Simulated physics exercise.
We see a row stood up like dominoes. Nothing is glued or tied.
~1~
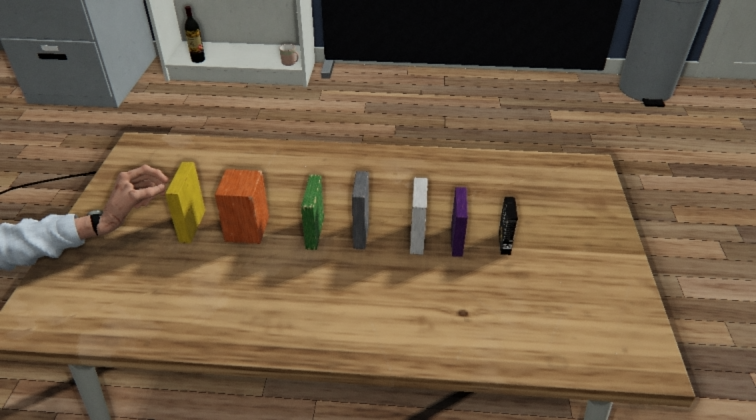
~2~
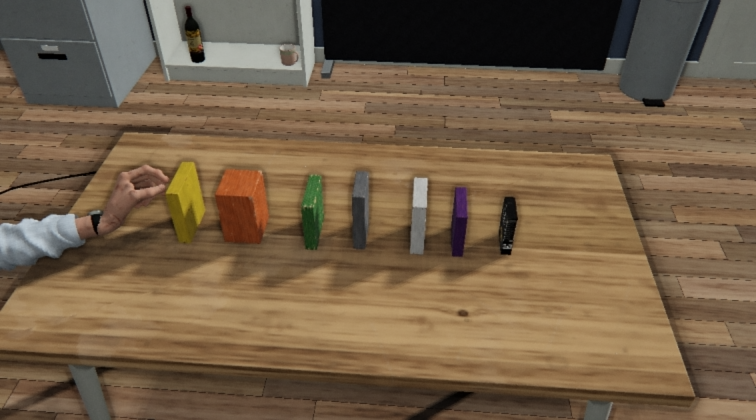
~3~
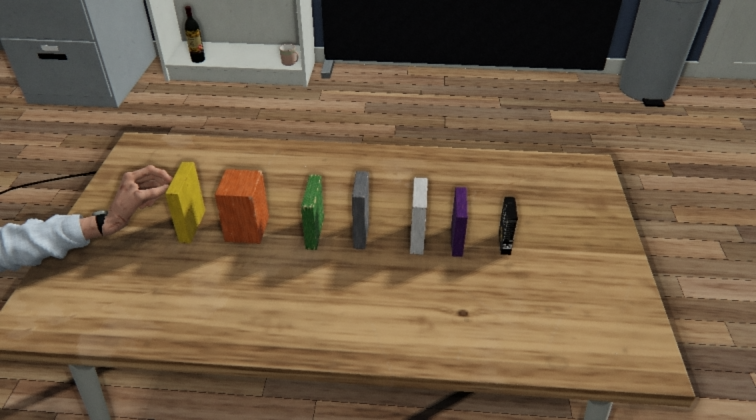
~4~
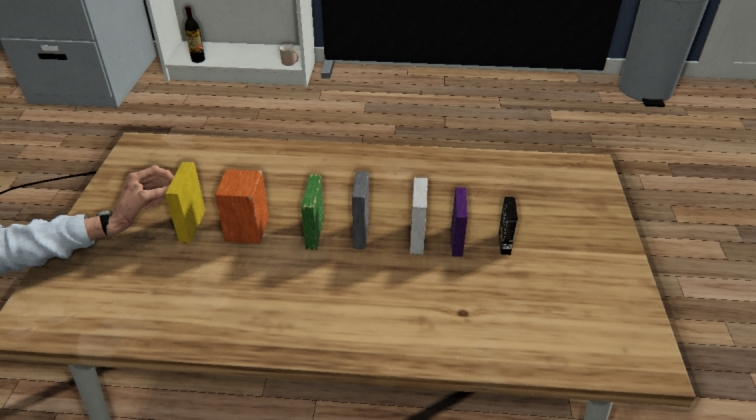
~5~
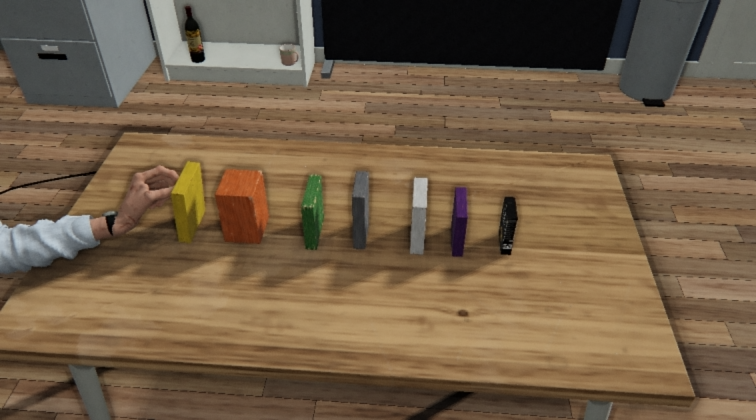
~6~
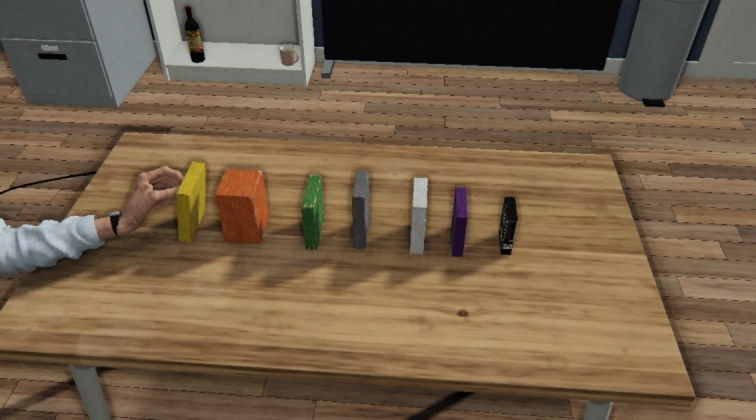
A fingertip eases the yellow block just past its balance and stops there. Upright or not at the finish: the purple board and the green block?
The purple board is still upright, the green block is still upright.
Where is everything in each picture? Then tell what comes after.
The first picture shows purple board (459, 222); green block (313, 213).
The second picture shows grey board (361, 211); orange block (243, 207).
The third picture shows white board (418, 216); grey board (361, 211).
The fourth picture shows orange block (243, 207); white board (418, 216).
The fifth picture shows yellow block 5° over; grey board (361, 211); orange block (243, 207).
The sixth picture shows yellow block 10° over; purple board (459, 222); green block (313, 213).
Then, 0.20 s past the last view, yellow block 28° over.
Then, 0.30 s past the last view, yellow block 31° over.
Then, 0.90 s past the last view, purple board resting near (459, 222); green block resting near (313, 213).
Finally, all 5 still in place. Final places as the last picture's camera would see them, purple board near (459, 222), green block near (313, 213).
